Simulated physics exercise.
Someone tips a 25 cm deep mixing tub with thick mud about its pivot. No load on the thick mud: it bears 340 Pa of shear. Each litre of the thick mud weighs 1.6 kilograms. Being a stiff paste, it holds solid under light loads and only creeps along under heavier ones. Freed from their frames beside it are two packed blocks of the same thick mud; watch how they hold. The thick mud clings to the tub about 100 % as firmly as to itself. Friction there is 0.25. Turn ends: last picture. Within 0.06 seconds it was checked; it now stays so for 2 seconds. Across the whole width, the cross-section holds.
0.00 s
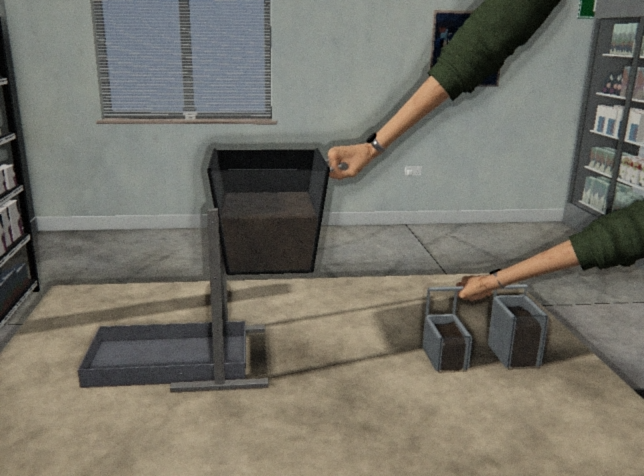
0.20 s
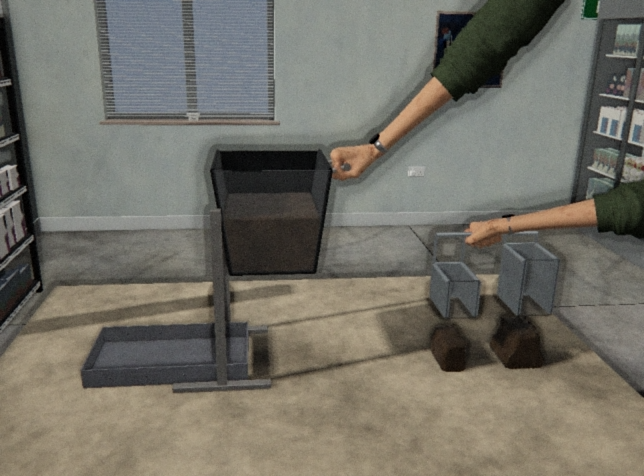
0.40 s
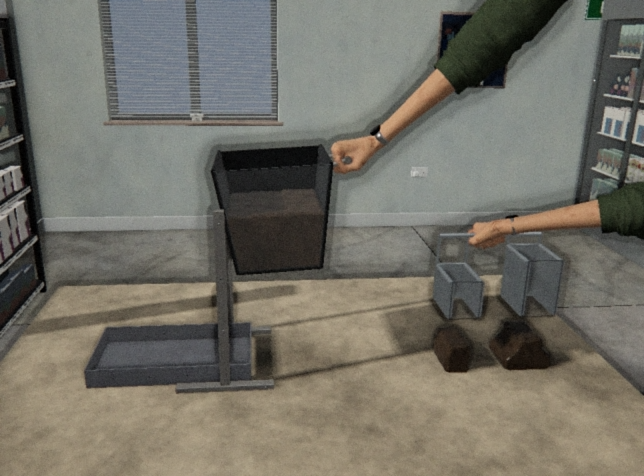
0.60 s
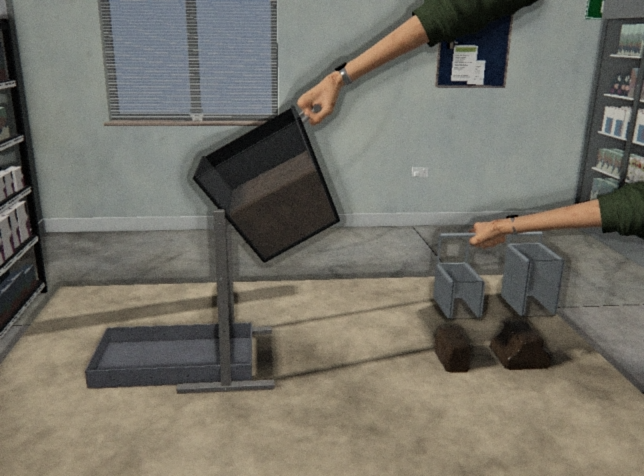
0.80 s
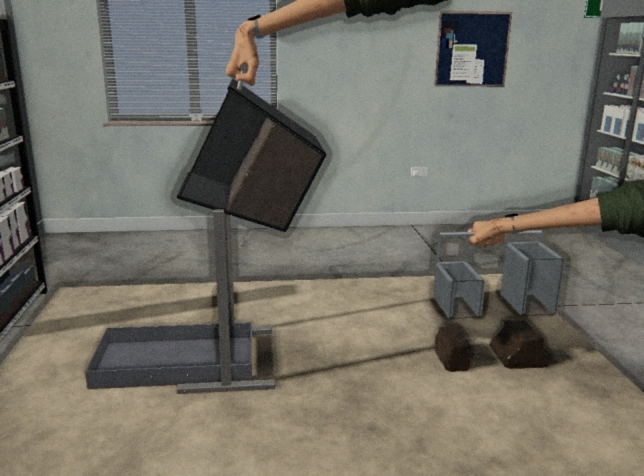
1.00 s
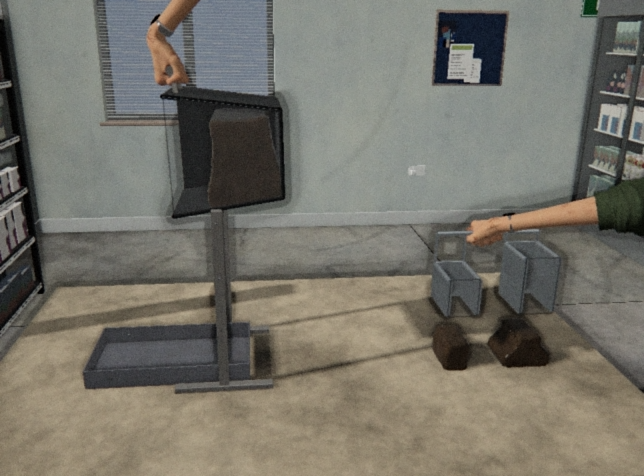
In this clip, one hand lifts two grey molds off dark blocks of mud, which slump slightly, then another hand turns a dark tub of thick mud counterclockwise on its stand until it lies on its side.
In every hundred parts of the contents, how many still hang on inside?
About 49 in every hundred.
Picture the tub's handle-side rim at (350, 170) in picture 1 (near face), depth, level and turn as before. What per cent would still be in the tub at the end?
The tub would end up holding some 40 % of it.
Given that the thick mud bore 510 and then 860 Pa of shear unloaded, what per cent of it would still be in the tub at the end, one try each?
In turn about 65 %, 100 %.
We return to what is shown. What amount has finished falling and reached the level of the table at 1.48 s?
About 7 per cent.
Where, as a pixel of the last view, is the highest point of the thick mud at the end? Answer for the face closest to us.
Around (251, 175).
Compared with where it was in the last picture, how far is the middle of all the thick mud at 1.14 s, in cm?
Something like 7 cm, I'd say.
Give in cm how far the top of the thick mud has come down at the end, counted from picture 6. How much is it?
About 13 cm.
After 1.14 s, the tub is at 91 degrees and holds 98 %.
After 1.31 s, the tub is at 91 degrees and holds 62 %.
After 1.48 s, the tub is at 91 degrees and holds 50 %.
After 1.65 s, the tub is at 91 degrees and holds 49 %.
After 3.00 s, the tub is at 91 degrees and holds 49 %.
